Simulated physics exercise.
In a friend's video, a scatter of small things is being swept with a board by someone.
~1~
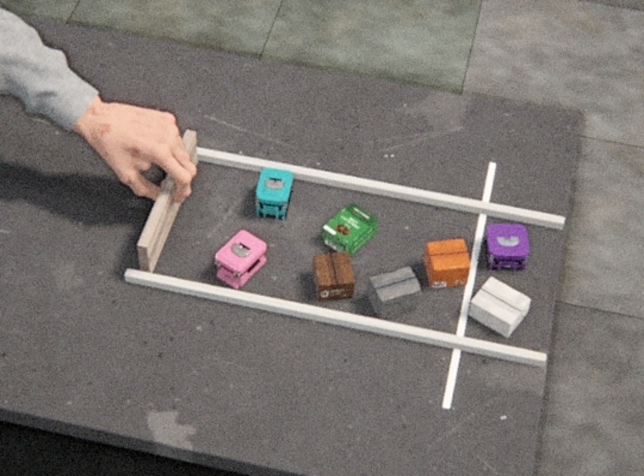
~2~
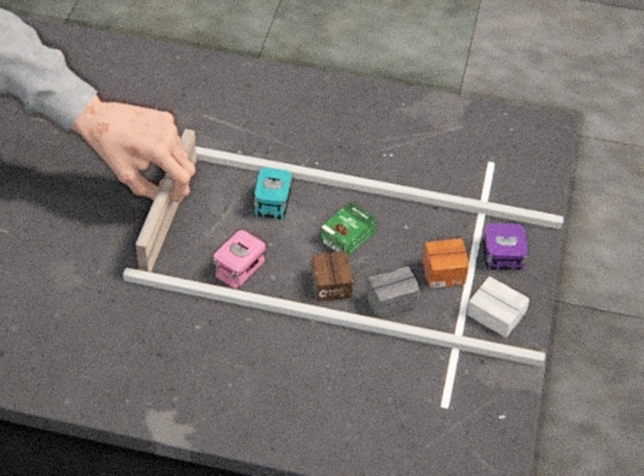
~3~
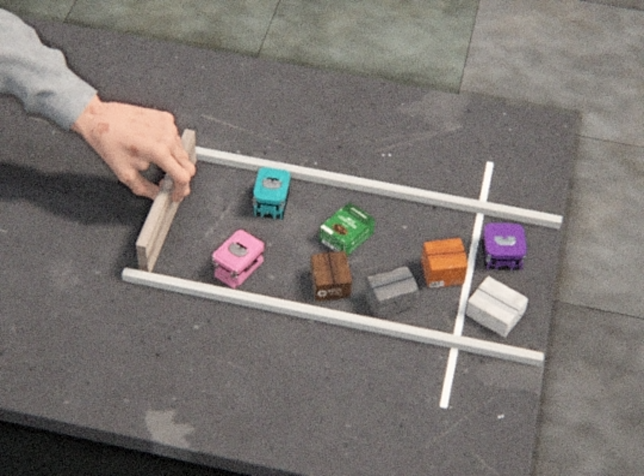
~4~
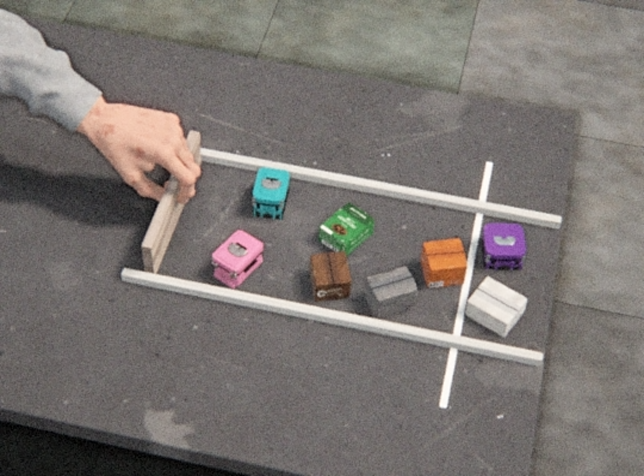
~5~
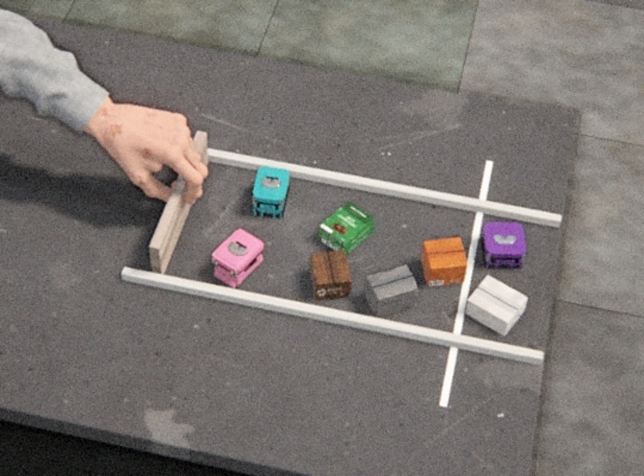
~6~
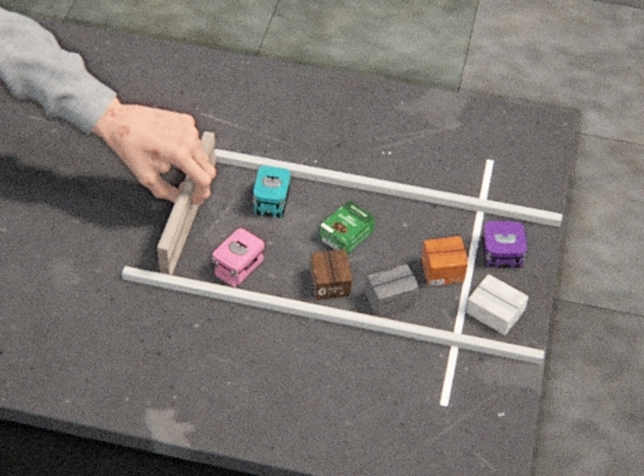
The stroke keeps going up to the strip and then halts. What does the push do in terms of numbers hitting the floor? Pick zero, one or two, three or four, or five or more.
It sends one or two to the floor.
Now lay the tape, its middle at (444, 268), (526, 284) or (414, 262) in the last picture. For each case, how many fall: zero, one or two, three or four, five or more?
Results per position - one or two / five or more / zero.
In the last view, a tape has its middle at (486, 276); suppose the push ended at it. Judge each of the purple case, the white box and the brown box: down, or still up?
The purple case stays put; the white box topples down; the brown box stays put.
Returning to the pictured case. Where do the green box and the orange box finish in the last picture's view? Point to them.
Green box at about (499, 268), orange box at about (525, 289).
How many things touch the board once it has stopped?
It touches 3.
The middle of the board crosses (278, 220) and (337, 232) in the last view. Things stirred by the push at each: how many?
Answer - first 2, then 5.
A little later, none off yet; white box at rest near (497, 305); purple case at rest near (504, 245); orange box at rest near (445, 261).
Next, none off yet; white box shifted about its own width near (552, 310); purple case at rest near (506, 245); orange box shifted about its own width near (492, 280).
When it is over, the number that fall off is one or two; down, grey box and white box.
